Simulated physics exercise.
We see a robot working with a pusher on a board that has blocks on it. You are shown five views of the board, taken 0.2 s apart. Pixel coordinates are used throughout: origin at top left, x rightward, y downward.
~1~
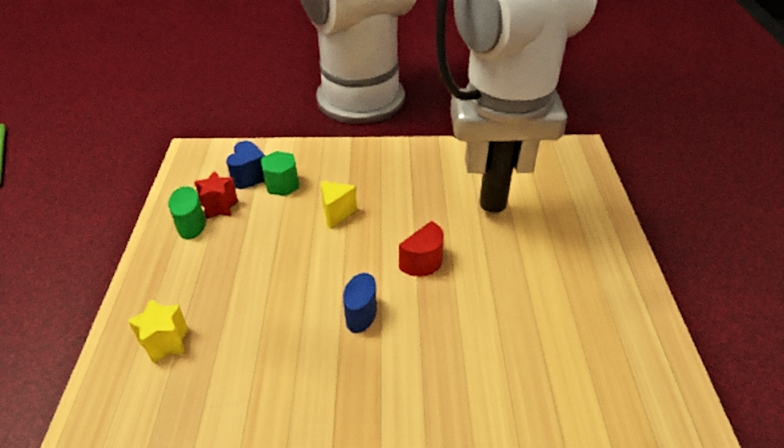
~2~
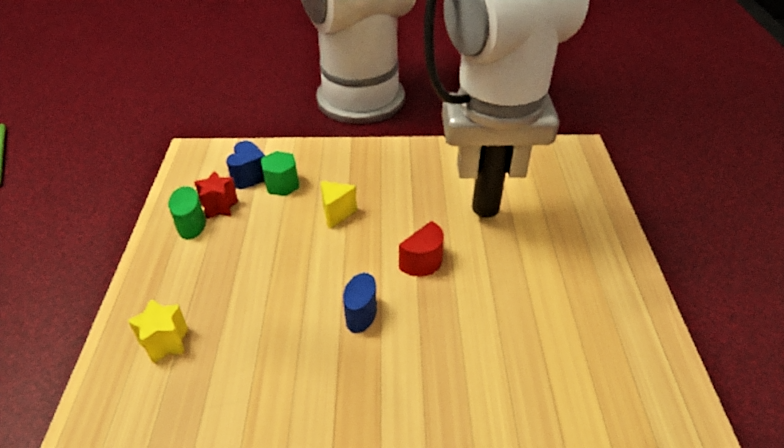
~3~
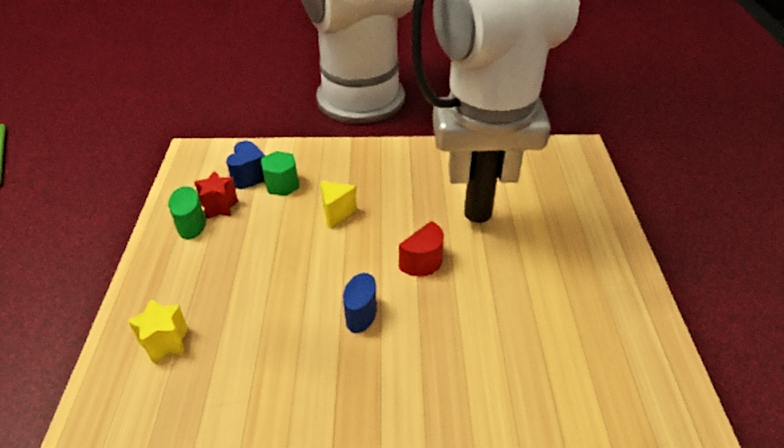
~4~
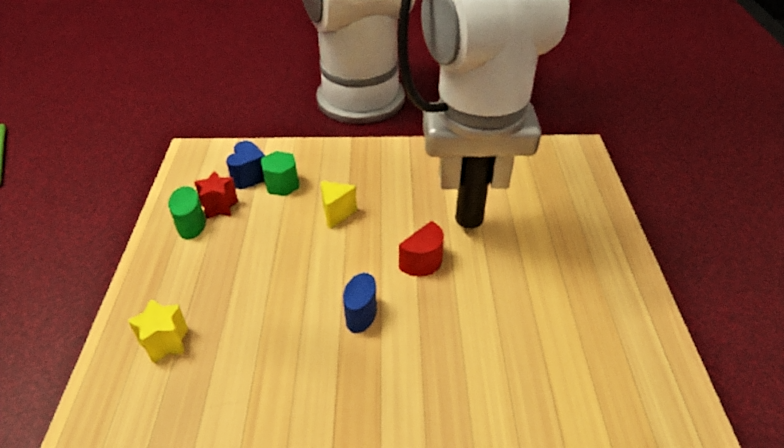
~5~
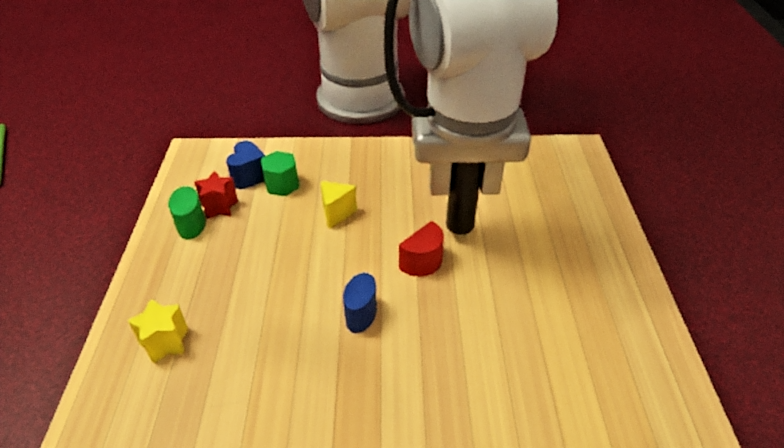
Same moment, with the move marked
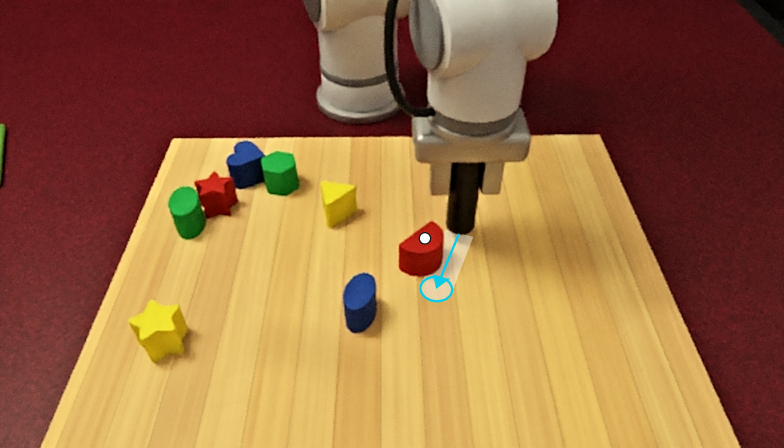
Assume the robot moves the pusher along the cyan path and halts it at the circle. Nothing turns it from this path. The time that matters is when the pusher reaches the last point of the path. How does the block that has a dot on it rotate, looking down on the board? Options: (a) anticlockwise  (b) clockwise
The one that fits is b, clockwise.
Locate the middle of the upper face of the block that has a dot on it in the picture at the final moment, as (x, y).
I'd guess (396, 260).
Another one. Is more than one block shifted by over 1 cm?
Final answer: No.
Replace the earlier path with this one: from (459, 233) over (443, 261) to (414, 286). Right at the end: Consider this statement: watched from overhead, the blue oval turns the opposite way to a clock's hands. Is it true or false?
Verdict: True.
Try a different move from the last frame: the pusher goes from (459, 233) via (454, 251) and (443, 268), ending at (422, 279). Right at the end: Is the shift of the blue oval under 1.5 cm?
My answer is yes.
The drawn path runs from (459, 233) directly to (436, 289); the dot is on the red D-shaped block.
The first path, step by step. Halfway along, pusher (449, 252); red D-shaped block (414, 247), turned 15° clockwise.
At the end, pusher (437, 280); blue oval not moved; red D-shaped block (396, 260), turned 60° clockwise.
